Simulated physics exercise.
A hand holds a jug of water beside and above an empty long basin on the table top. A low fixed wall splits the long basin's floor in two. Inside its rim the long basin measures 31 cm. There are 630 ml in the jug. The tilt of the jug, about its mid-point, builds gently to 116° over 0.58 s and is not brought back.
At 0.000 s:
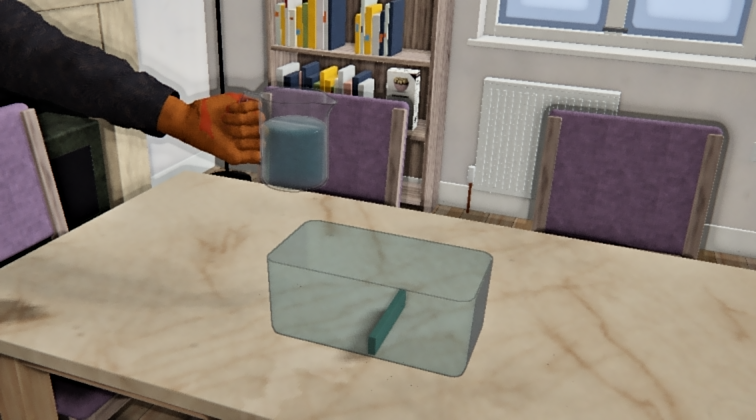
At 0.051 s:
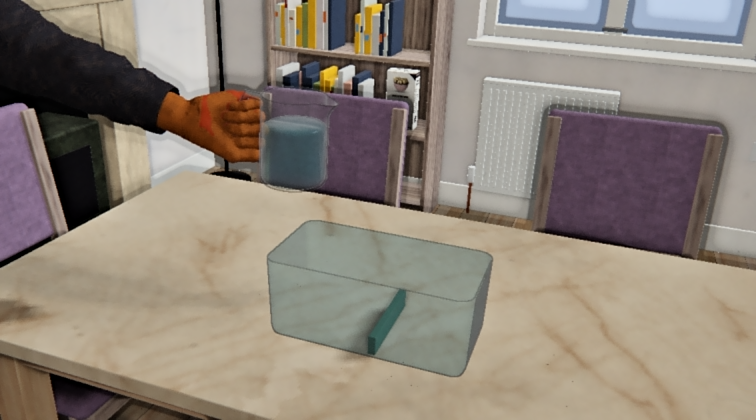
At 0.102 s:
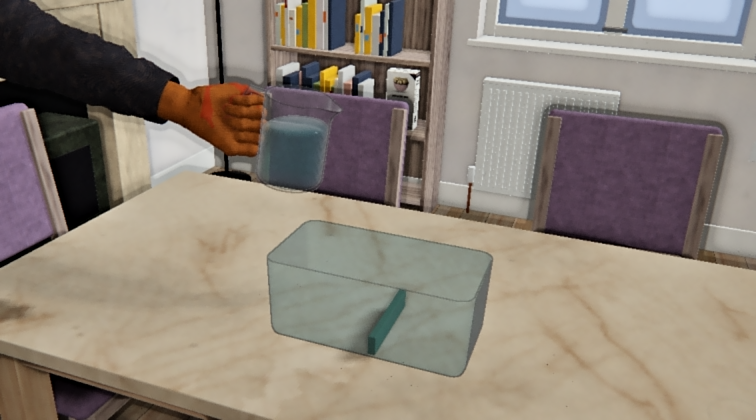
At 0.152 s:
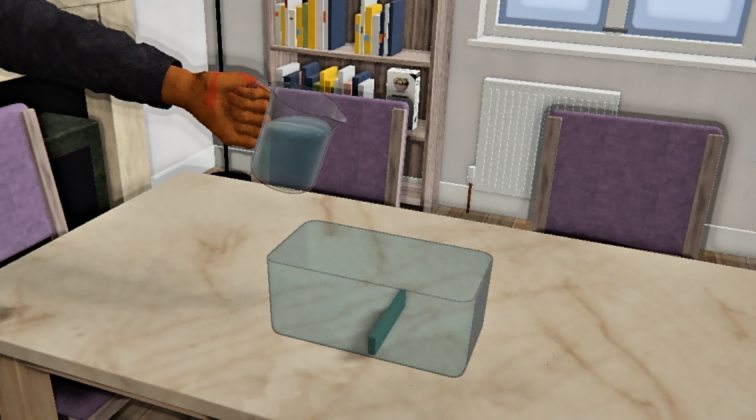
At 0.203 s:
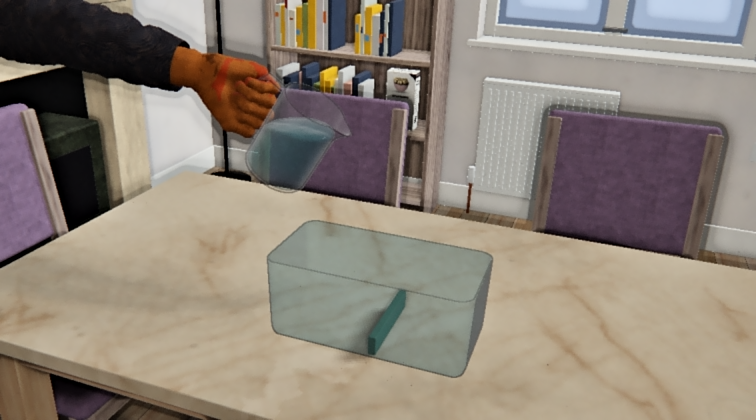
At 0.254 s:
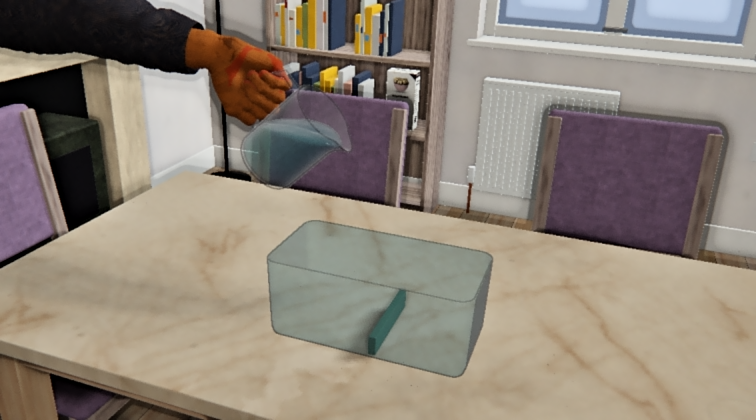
At a marble-topped table with purple chairs, a hand held a clear jug of bluish water above and beside a long see-through basin, then gradually tilted the jug steeply to the right.
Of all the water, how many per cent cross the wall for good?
About 14 per cent.
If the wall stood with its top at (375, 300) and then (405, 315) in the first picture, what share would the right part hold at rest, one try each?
In turn about 30 and 10 per cent.
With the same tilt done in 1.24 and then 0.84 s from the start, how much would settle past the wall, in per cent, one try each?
First 30, then 20 per cent.
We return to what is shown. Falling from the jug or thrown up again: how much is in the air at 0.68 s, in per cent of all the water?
Near 18 in a hundred.
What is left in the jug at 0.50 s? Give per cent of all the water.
Some 58 per cent.
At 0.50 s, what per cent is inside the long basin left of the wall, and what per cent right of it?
Near 12 on the left, 0 on the right.
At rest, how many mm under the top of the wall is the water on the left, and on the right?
Some 12 mm on the left and 28 mm on the right.
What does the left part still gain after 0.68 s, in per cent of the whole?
Some 8 per cent.
By 0.50 s the tilt is 111° and 58 per cent is still to pour, 11 is left of the wall and 0 right of it.
By 0.68 s the tilt is 116° and 11 per cent is still to pour, 69 is left of the wall and 2 right of it.
By 0.87 s the tilt is 116° and 1 per cent is still to pour, 79 is left of the wall and 7 right of it.
By 1.08 s the tilt is 116° and 0 per cent is still to pour, 80 is left of the wall and 10 right of it.
At rest 76 per cent lies left of the wall, 14 right of it and 9 outside.
